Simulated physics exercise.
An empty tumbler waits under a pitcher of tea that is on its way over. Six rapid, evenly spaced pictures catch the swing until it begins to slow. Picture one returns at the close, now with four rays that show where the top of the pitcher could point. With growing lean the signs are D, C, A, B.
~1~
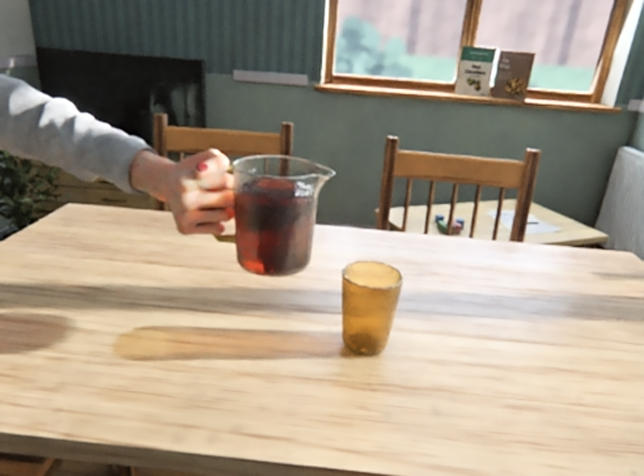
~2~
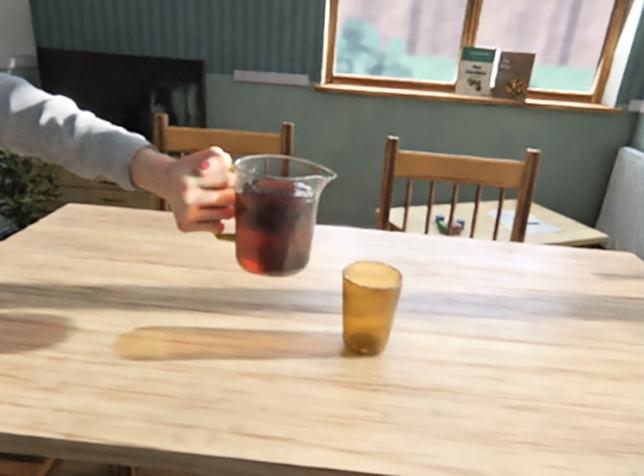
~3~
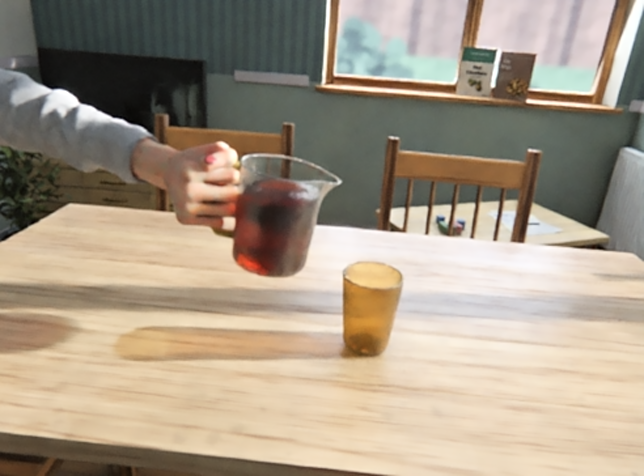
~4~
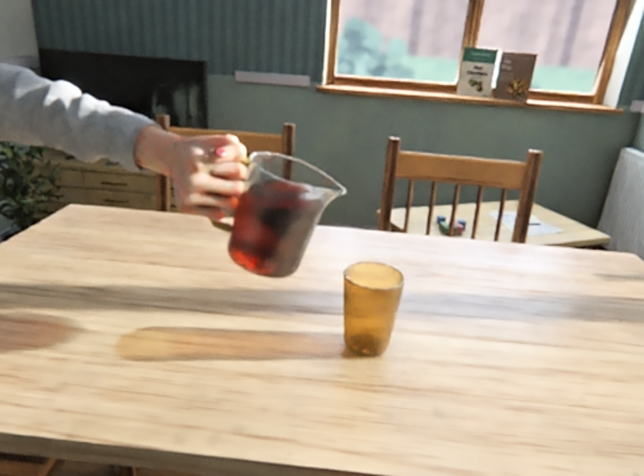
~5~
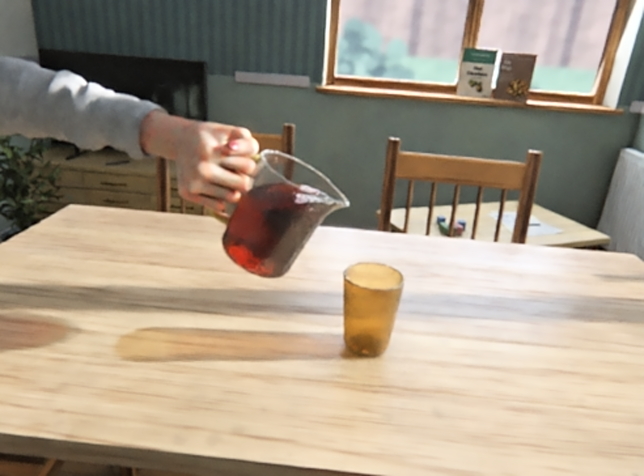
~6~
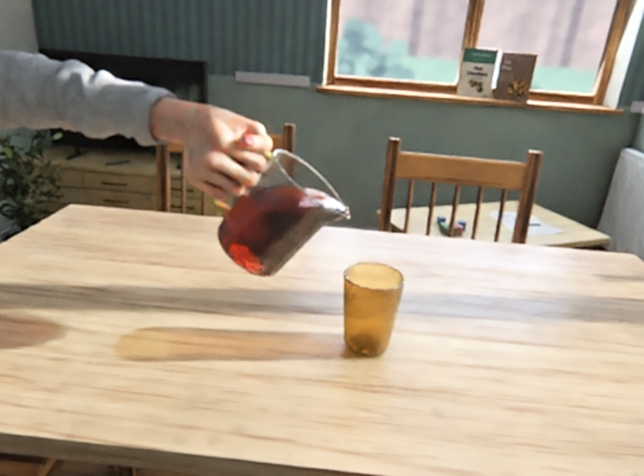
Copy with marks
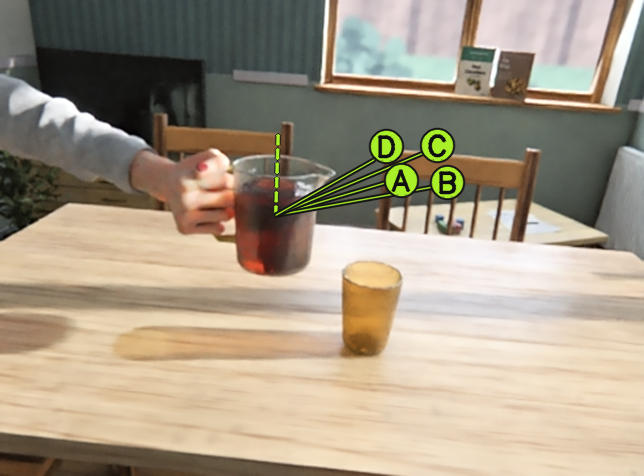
A hand with red-painted nails and a grey sleeve reaches in from the left, holding a clear glass pitcher of dark red tea above a pale wooden table, seen from slightly above. An amber tumbler stands to the pitcher's right, with wooden chairs, a green wall and a window behind. The hand tilts the pitcher steadily rightward, lowering its lip, while the tumbler and camera stay still.
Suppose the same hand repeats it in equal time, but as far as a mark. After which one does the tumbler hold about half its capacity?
It is D.
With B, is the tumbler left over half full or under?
Over half.
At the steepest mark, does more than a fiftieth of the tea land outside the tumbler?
Yes, it does.
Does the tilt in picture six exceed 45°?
No.
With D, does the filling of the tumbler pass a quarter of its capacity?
Yes, it does.
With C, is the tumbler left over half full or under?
Over.
On the marked copy, A at (384, 183); B at (431, 187); C at (422, 153); D at (374, 159).
With A, the tumbler ends with about 86 % of what it can hold.
With B, the tumbler ends with about 90 % of what it can hold; 12 % of the tea is spilt.
With C, the tumbler ends with about 68 % of what it can hold.
With D, the tumbler ends with about 49 % of what it can hold.
